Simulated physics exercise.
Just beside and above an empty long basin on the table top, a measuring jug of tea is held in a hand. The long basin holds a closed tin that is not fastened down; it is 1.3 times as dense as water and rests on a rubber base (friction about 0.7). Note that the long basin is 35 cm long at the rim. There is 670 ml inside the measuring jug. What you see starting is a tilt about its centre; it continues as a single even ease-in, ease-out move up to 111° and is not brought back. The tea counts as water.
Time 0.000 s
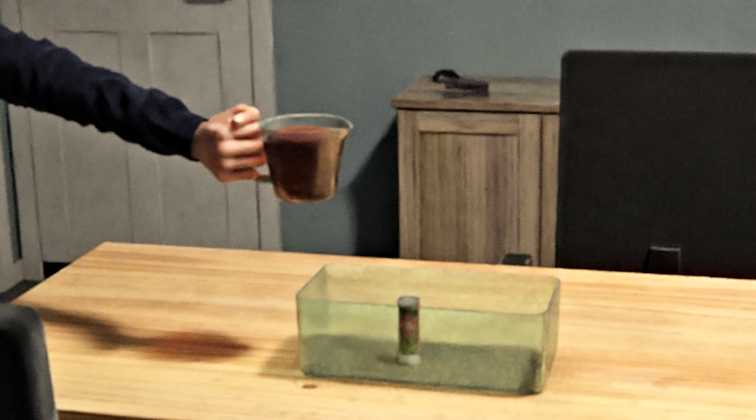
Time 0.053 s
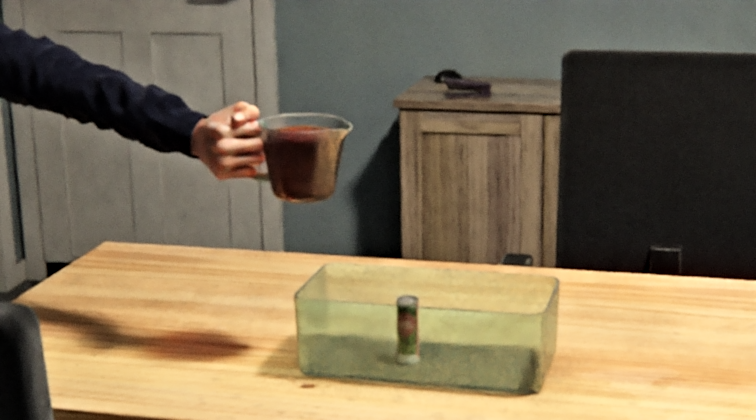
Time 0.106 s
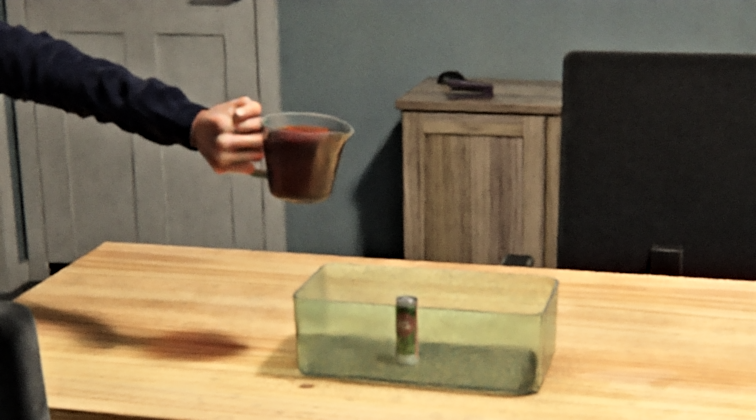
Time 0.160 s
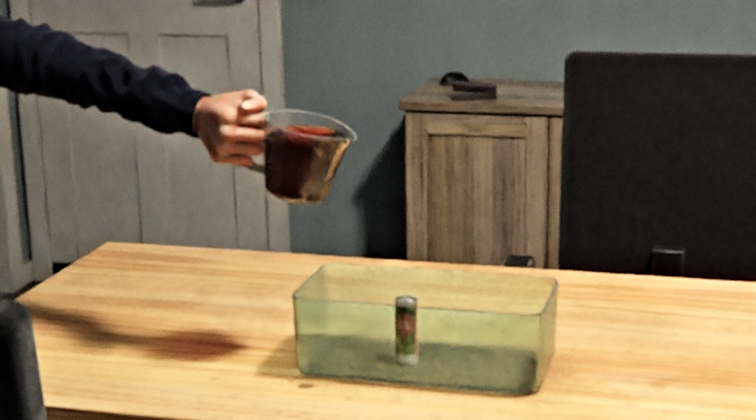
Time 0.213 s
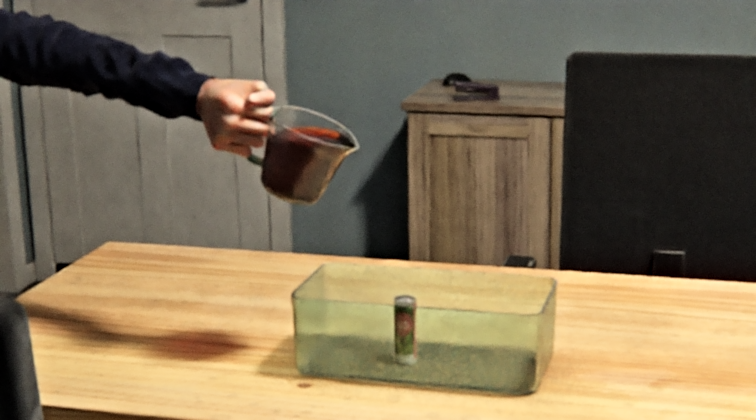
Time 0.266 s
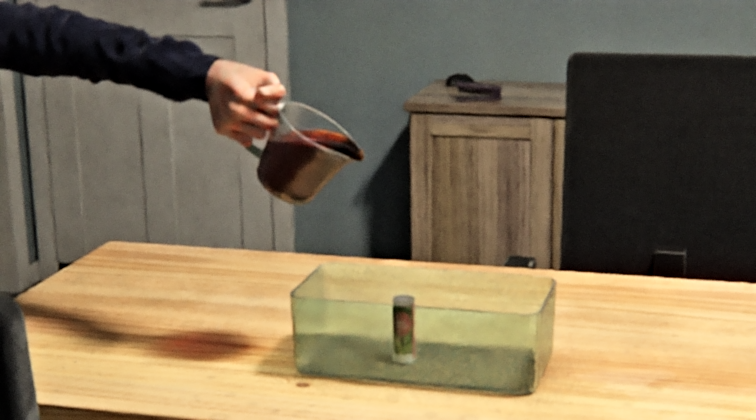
A hand holding a glass measuring jug of dark reddish-brown liquid steadily tilts it to the right, lowering its spout above and beside a clear, greenish long basin on a wooden table, where a small tin stands still.
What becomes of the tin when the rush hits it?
The tin is knocked down.
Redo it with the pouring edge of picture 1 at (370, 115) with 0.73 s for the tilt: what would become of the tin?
Then it stays on its base.
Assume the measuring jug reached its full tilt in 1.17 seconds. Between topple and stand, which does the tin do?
Well, the tin simply tips.
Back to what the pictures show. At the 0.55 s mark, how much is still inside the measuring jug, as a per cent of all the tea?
I reckon about 38 in a hundred is still held.
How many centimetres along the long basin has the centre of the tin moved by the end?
Roughly 8.0 cm.
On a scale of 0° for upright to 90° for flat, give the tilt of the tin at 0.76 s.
The lean is some 5° away from upright.
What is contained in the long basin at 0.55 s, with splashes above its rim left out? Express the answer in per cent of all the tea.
I'd put it near 24 percent.
By 0.55 s the tilt is 97° and 38 per cent is still to pour; the tin stands where it began.
By 0.76 s the tilt is 111° and 3 per cent is still to pour; the tin leans 7°.
By 0.98 s the tilt is 111° and 0 per cent is still to pour; the tin lies on its side.
By 1.22 s the tilt is 111° and 0 per cent is still to pour; the tin lies on its side.
At rest the tin lies on its side.
